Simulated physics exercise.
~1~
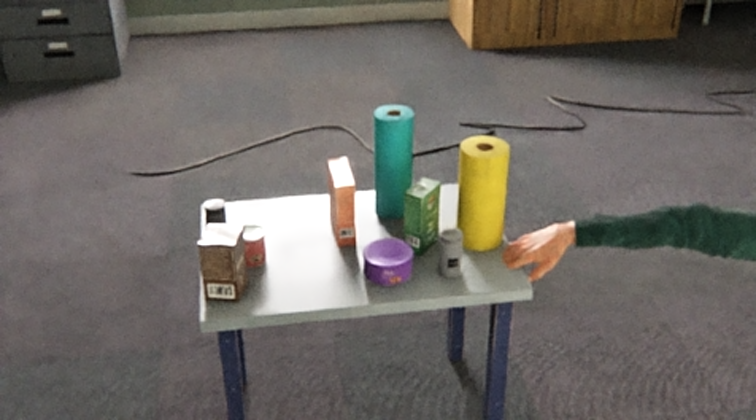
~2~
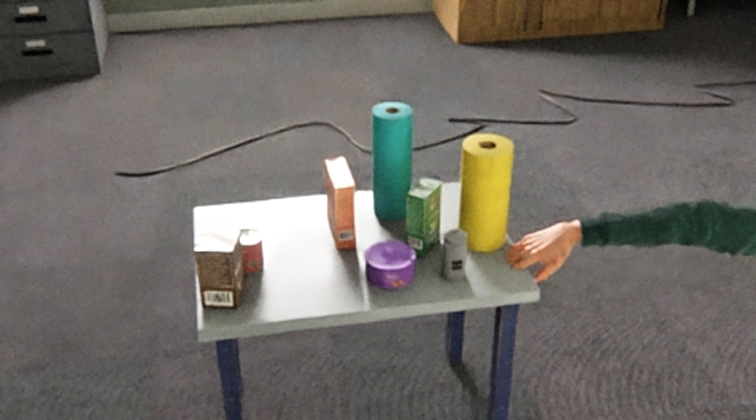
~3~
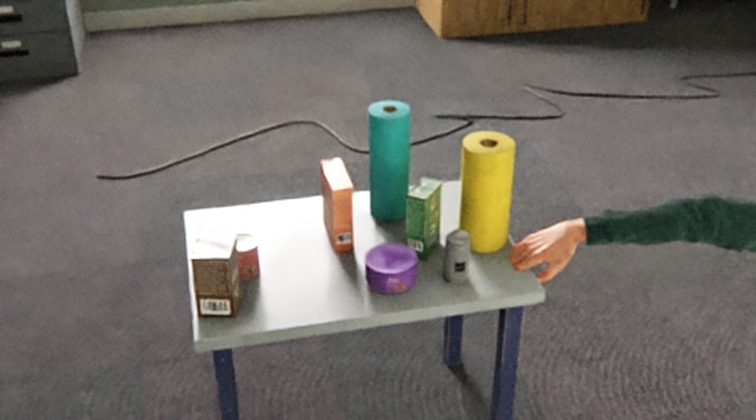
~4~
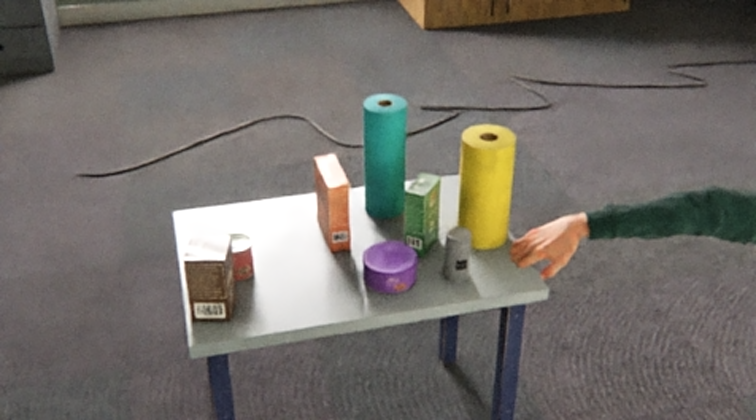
Carpeted room, a hand holding a small table's right edge, a black shaker vanishing behind a brown carton, other items staying upright.
